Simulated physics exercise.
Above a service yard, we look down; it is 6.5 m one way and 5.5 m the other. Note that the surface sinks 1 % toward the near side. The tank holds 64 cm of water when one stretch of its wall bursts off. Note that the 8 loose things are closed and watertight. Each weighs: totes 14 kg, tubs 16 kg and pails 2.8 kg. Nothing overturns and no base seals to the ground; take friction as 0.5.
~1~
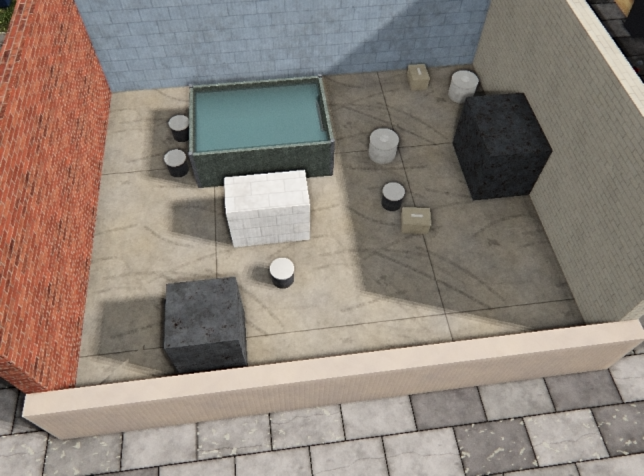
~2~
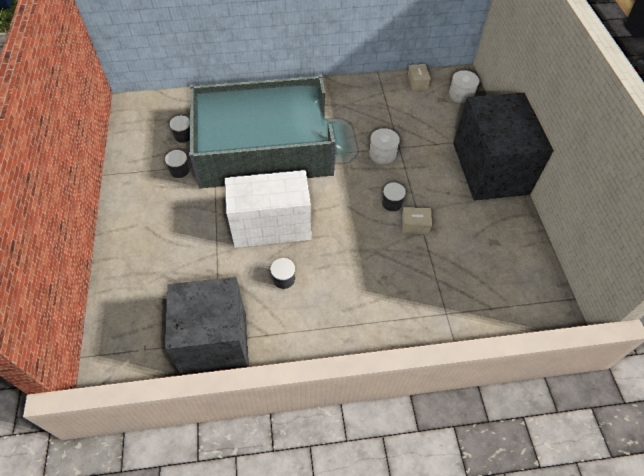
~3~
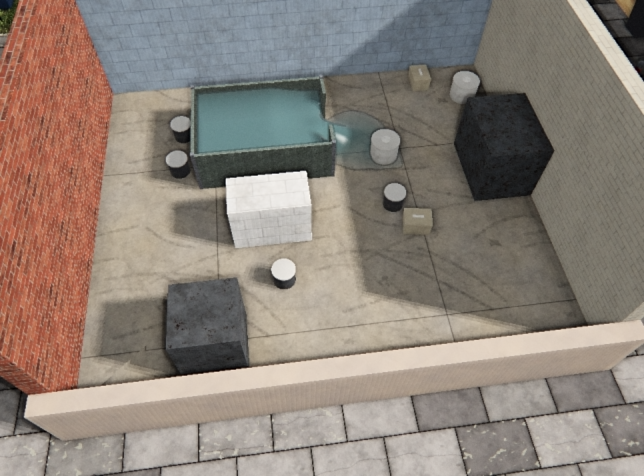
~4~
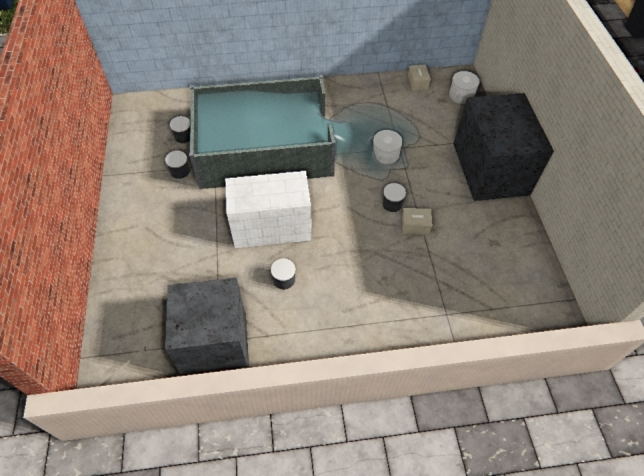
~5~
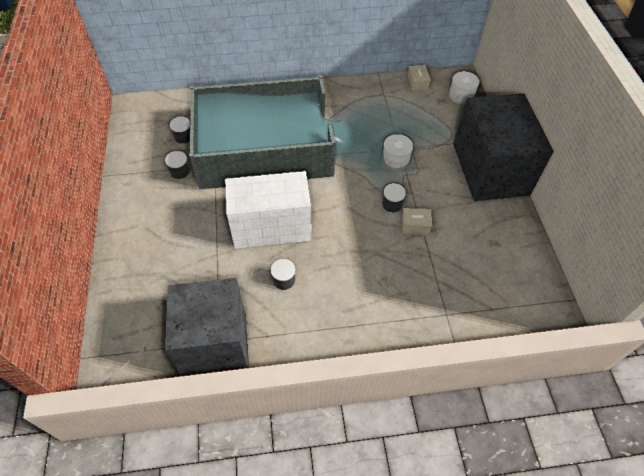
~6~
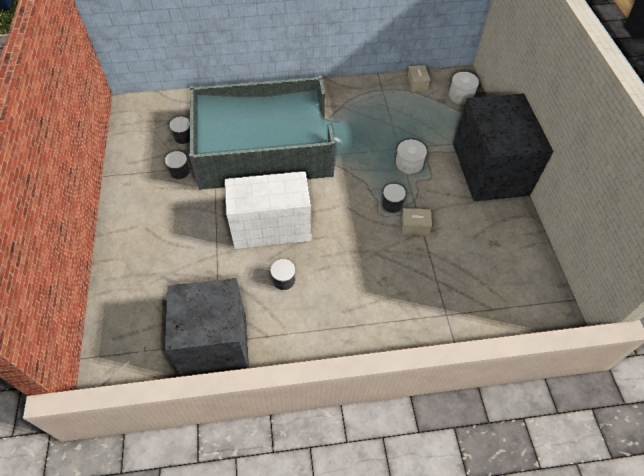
A walled yard with a stained concrete floor is seen from high above, the view staying fixed throughout. A green-walled tank of teal water stands at the back left, with a white block before it, dark blocks at lower left and right, and pale tubs, small pails and boxes scattered around. Water bursts from the tank's right side and spreads across the floor, surrounding the nearest pale tub and pushing it rightward.
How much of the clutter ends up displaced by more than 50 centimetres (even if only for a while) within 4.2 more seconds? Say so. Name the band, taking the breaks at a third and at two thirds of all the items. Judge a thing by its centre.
The answer is the middle band, one to two thirds.
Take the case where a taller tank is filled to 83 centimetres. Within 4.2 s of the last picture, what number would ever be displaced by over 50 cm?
Then 4 of them.
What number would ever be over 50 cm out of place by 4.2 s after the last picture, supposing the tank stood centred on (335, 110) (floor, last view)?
5.
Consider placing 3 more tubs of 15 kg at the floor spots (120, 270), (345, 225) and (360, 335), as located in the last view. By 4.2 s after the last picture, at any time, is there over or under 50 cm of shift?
Taking them one by one: It stays within, then it stays within, then it stays within.
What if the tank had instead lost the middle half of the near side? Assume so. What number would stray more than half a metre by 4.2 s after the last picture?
Then 2.
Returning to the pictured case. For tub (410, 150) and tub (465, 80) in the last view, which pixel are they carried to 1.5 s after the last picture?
I'd say close to (480, 237) and close to (471, 50).
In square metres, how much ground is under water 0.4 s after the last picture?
Close to 9.0 m2, I'd say.
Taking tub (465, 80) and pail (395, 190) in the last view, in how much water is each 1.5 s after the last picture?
Depth approx. 27 cm / 2 cm.
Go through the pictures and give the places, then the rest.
The first frame shows a tub at (384, 139), on the bottom; a pail at (394, 191), on the bottom; water covers 2.7 m2; 0 of 8 have shifted.
The second frame shows a tub at (385, 139) rests on the ground; a pail at (395, 191) rests on the ground; 3.1 m2 under water; 0 of 8 have shifted.
The third frame shows a tub at (386, 139) rests on the ground; a pail at (395, 192) rests on the ground; 3.7 m2 under water; 0 of 8 have shifted.
The fourth frame shows a tub at (388, 140) rests on the ground, 4 cm from its start; a pail at (395, 192) rests on the ground; water covers 4.4 m2; 0 of 8 have shifted.
The fifth frame shows a tub at (398, 145), on the bottom, 23 cm from its start; a pail at (395, 192) rests on the ground; water covers 5.3 m2; 1 of 8 have shifted.
The sixth frame shows a tub at (412, 150) rests on the ground, 46 cm from its start; a pail at (395, 192), on the bottom; water covers 6.5 m2; 1 of 8 have shifted.
Then, 0.4 s after the last picture 1 of 8 are over 50 cm from their spots; 0 afloat.
Then, 1.5 s after the last picture 3 of 8 are over 50 cm from their spots; 2 afloat.
Then, 2.8 s after the last picture 2 of 8 are over 50 cm from their spots; 2 afloat.
Then, 4.2 s after the last picture 3 of 8 are over 50 cm from their spots, and 3 have been at some point; 2 afloat.
